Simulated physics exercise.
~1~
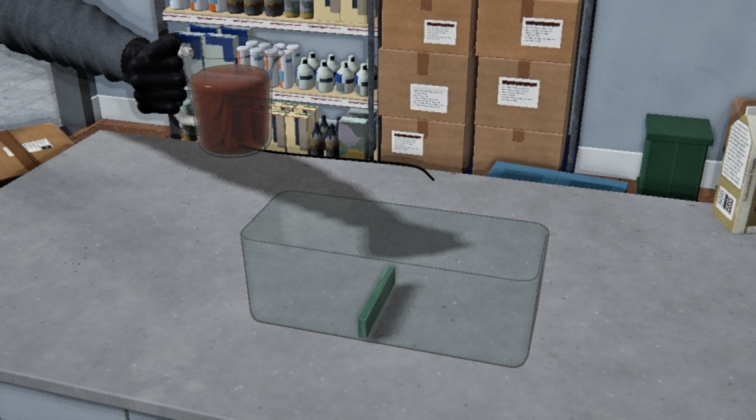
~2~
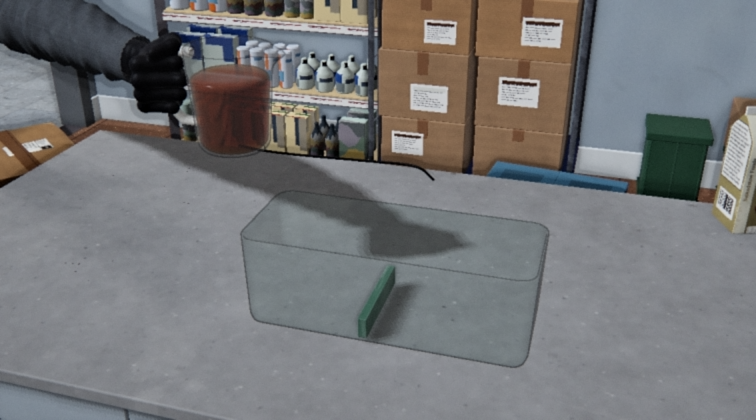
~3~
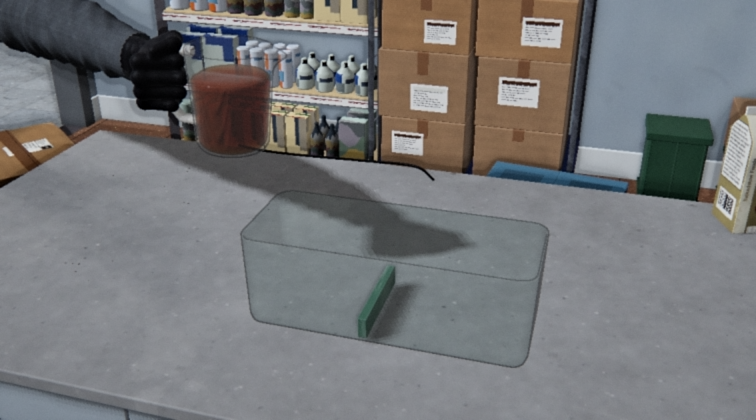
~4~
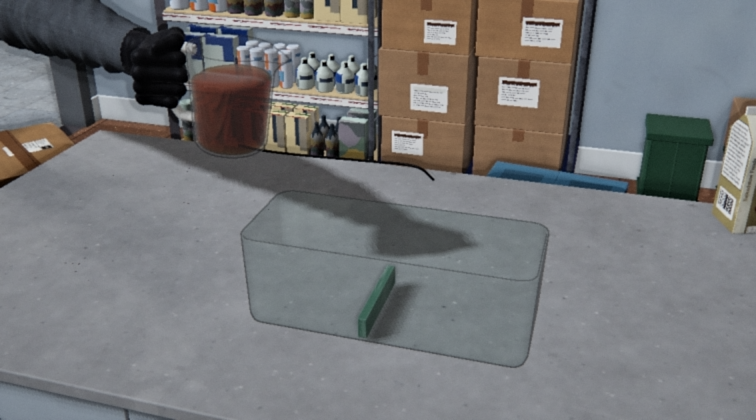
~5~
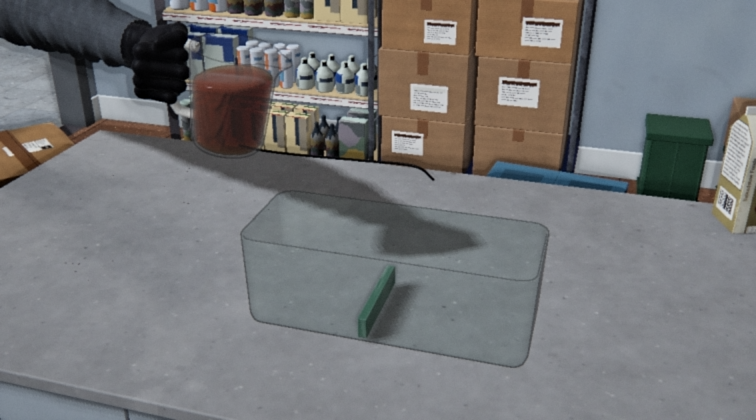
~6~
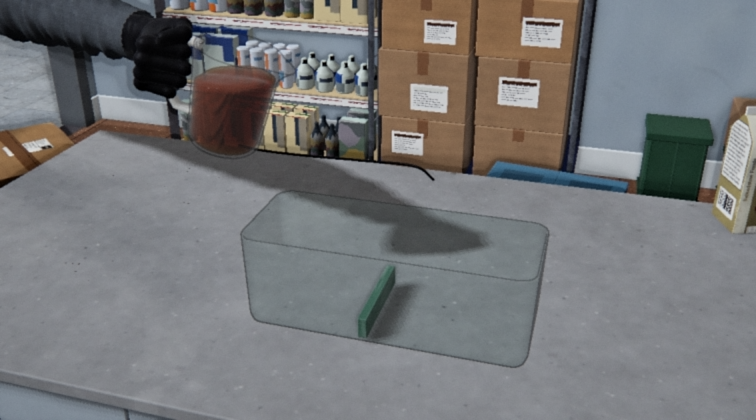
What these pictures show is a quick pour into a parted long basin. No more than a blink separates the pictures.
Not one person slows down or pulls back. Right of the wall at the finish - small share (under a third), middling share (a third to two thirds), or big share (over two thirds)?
Small.
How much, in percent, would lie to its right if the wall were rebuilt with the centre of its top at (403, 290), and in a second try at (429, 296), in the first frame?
About 10 % and 15 %.
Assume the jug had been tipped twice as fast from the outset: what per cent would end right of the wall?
Result: Roughly 15 %.
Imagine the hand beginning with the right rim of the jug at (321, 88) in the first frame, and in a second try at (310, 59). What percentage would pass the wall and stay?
First try 35 %, second try 30 %.
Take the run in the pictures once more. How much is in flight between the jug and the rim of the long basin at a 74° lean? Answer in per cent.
Something like 15 per cent of it.
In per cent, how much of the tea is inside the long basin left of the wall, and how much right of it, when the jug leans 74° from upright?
5 % left, 0 % right.
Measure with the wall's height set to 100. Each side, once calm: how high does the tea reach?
Left 80 %, right 10 %.
A moment on, the jug is tipped part way and 81 per cent is still to pour, 3 is left of the wall and 0 right of it.
Next, the jug is tipped right over and 18 per cent is still to pour, 59 is left of the wall and 2 right of it.
Then the jug is tipped right over and 0 per cent is still to pour, 86 is left of the wall and 11 right of it.
Later the jug is tipped right over and 0 per cent is still to pour, 83 is left of the wall and 14 right of it.
In the end 83 per cent lies left of the wall, 14 right of it and 2 outside.
